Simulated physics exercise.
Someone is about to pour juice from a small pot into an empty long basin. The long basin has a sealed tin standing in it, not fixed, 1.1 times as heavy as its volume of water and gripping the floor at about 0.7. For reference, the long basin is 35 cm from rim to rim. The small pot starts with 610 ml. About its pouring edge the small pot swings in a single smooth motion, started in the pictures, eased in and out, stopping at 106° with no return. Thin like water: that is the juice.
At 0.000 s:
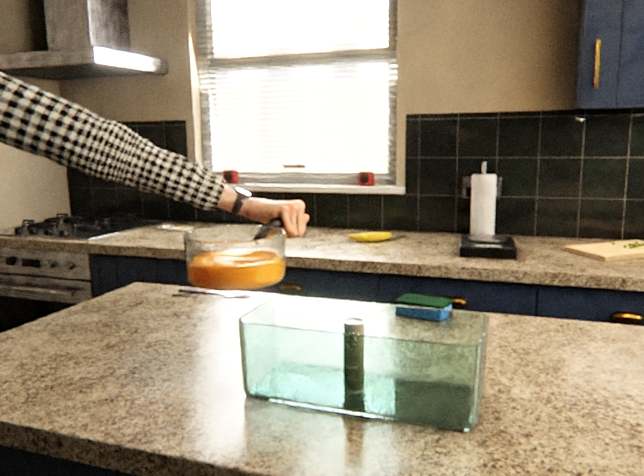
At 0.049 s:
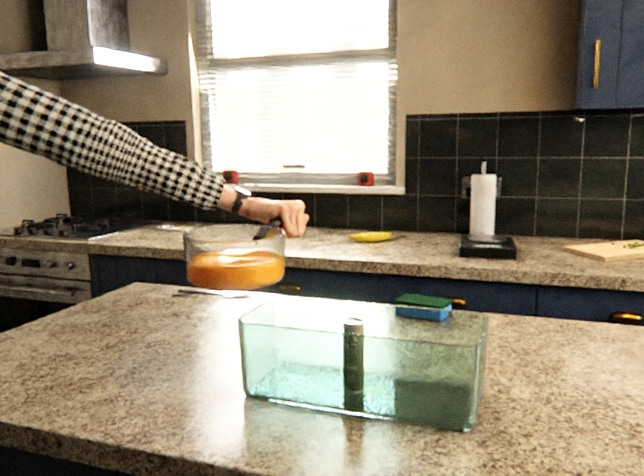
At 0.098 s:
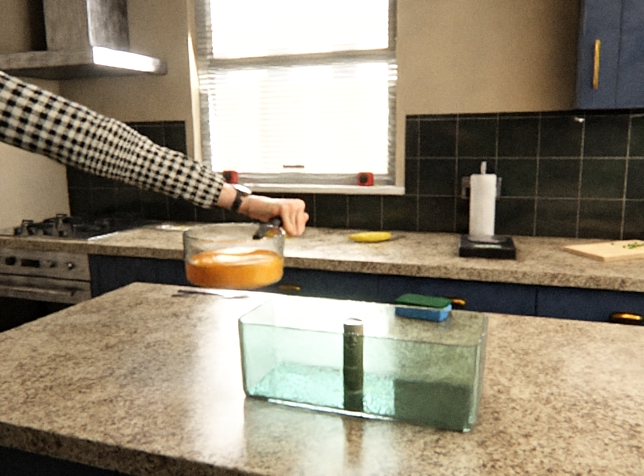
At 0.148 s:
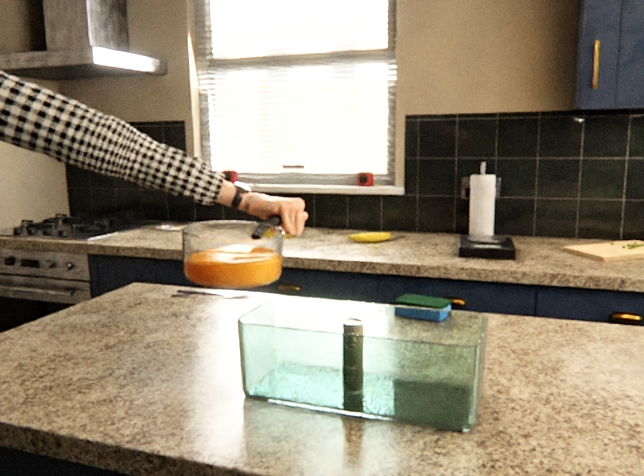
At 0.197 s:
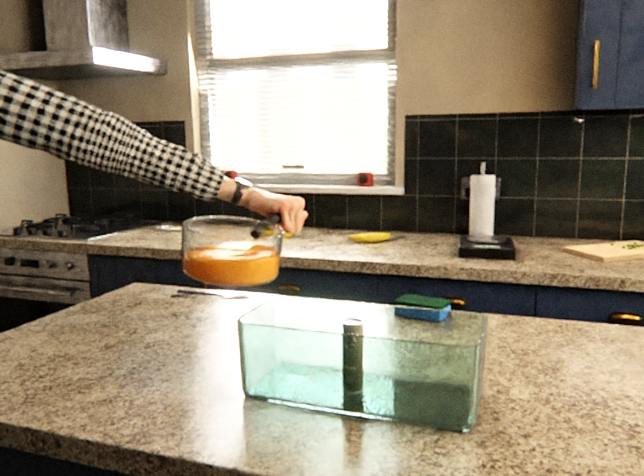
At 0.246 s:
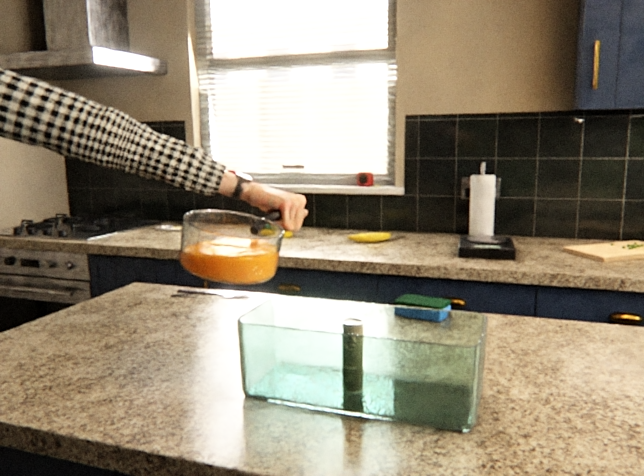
A hand in a checkered sleeve held a small glass pot of orange juice above a kitchen counter, near a long clear basin, and slowly tilted it slightly, its left side rising a little.
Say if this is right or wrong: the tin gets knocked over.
Right, it gets knocked over.
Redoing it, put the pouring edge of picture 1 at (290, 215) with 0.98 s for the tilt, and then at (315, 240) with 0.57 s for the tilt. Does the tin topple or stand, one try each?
First it stays on its base; then it stays on its base.
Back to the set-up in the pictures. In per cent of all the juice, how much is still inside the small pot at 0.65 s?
Some 72 % of it is still there.
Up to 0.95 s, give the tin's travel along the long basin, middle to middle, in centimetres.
It has moved some 1 cm.
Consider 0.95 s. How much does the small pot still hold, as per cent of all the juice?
Around 14 in a hundred.
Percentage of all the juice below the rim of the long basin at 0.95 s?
62 per cent, give or take a little.
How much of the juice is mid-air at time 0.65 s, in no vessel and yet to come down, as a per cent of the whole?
It comes to about 28 percent.
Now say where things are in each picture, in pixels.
In the first picture, it leans 0°; its right rim is at (280, 237); the juice meets the walls at (198, 255) and (280, 260); the long basin's rim runs from (256, 308) to (485, 331); the tin's top is at (354, 324).
In the second picture, it leans 1°; its right rim is at (280, 237); the juice meets the walls at (197, 255) and (280, 260).
In the third picture, it leans 2°; its right rim is at (280, 237); the juice meets the walls at (196, 254) and (279, 258).
In the fourth picture, it leans 5°; its right rim is at (279, 238); the juice meets the walls at (195, 252) and (278, 256).
In the fifth picture, it leans 8°; its right rim is at (279, 238); the juice meets the walls at (193, 248) and (277, 254).
In the sixth picture, it leans 12°; its right rim is at (279, 238); the juice meets the walls at (192, 244) and (276, 251).
After 0.65 s the tilt is 68° and 72 per cent is still to pour; the tin stands where it began.
After 0.95 s the tilt is 101° and 15 per cent is still to pour; the tin leans 9°.
After 1.27 s the tilt is 106° and 0 per cent is still to pour; the tin lies on its side.
After 1.61 s the tilt is 106° and 0 per cent is still to pour; the tin lies on its side.
In the end the tin lies on its side.
